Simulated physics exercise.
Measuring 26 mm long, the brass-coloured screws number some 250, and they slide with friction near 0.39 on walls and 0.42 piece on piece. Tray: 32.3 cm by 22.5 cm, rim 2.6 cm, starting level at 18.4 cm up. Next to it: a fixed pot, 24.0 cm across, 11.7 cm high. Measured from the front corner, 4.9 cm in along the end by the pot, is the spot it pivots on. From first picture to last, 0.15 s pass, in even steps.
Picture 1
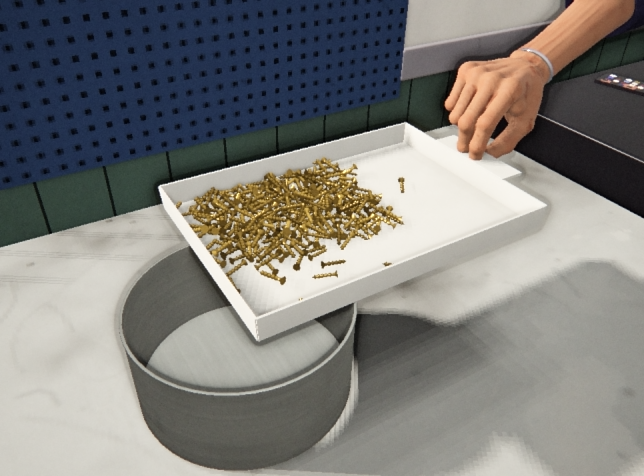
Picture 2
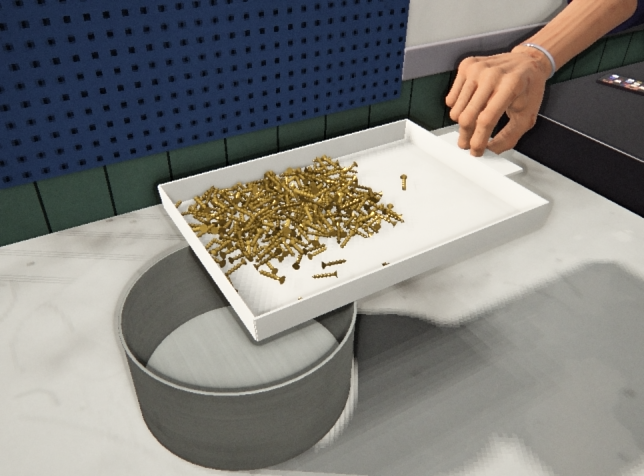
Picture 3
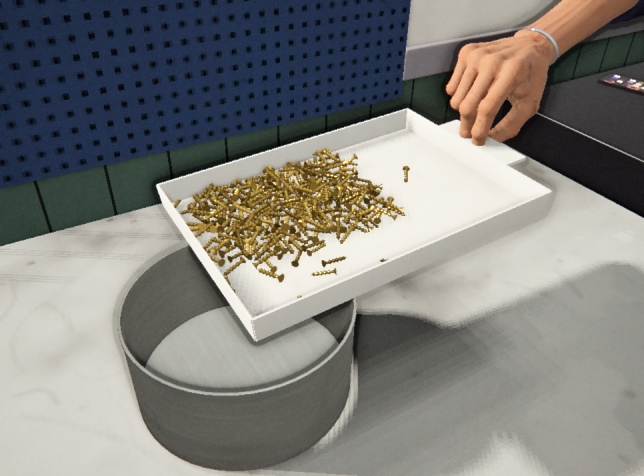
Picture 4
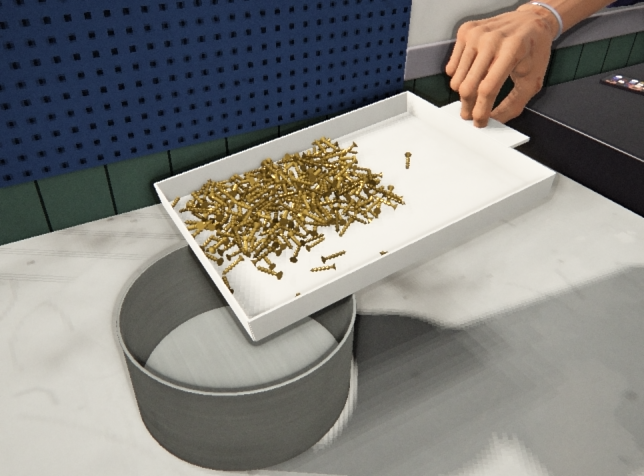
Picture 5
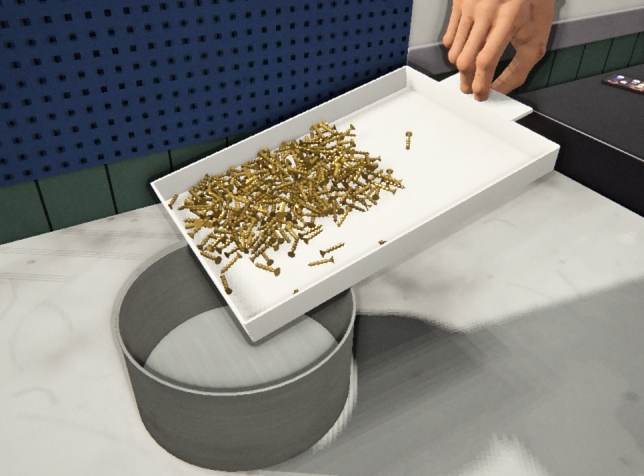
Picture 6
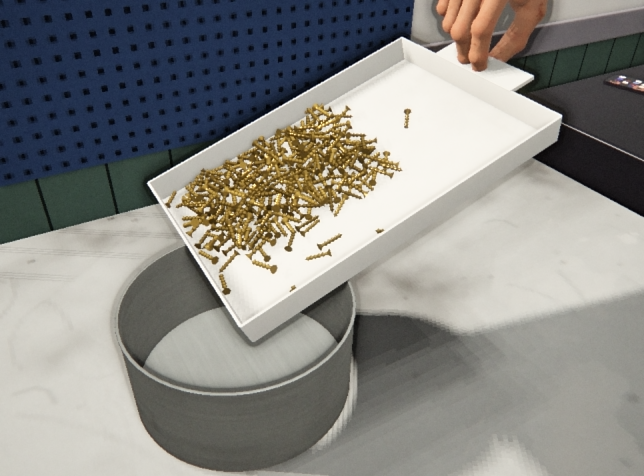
At first, a white tray holding a heap of brass-coloured screws sits nearly level above a round grey pot, a hand at its right end. Slowly, then more noticeably, the hand raises that end, and the tray slants down to the left while the screws stay mostly bunched together.
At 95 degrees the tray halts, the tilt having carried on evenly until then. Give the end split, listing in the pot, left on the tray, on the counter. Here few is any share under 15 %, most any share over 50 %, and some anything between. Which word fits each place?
Pot: Some; tray: Few; counter: Most.
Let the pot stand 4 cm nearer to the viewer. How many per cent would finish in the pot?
Then close to 25 per cent.
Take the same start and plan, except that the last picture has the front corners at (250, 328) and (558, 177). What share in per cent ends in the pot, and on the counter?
Pot 0 % / counter 100 %.
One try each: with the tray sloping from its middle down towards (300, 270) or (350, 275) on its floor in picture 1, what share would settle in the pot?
The share comes to about 0 in a hundred, then about 0 in a hundred.
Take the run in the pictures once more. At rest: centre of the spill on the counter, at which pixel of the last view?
You'll find it at about pixel (66, 469).
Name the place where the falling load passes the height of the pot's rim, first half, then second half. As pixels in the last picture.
Around (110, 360), then (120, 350).
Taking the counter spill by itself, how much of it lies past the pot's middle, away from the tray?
About 100 percent of the spill.
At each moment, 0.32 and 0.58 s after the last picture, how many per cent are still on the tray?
100 then 10.
Then, 0.19 s after the last picture, tilt 58 degrees; the tray holds 100 %, the pot 0 %.
Then, 0.32 s after the last picture, tilt 85 degrees; the tray holds 100 %, the pot 0 %.
Then, 0.58 s after the last picture, tilt 95 degrees; the tray holds 10 %, the pot 15 %.
In the end, pot 25 %, tray 5 %, counter 70 %.
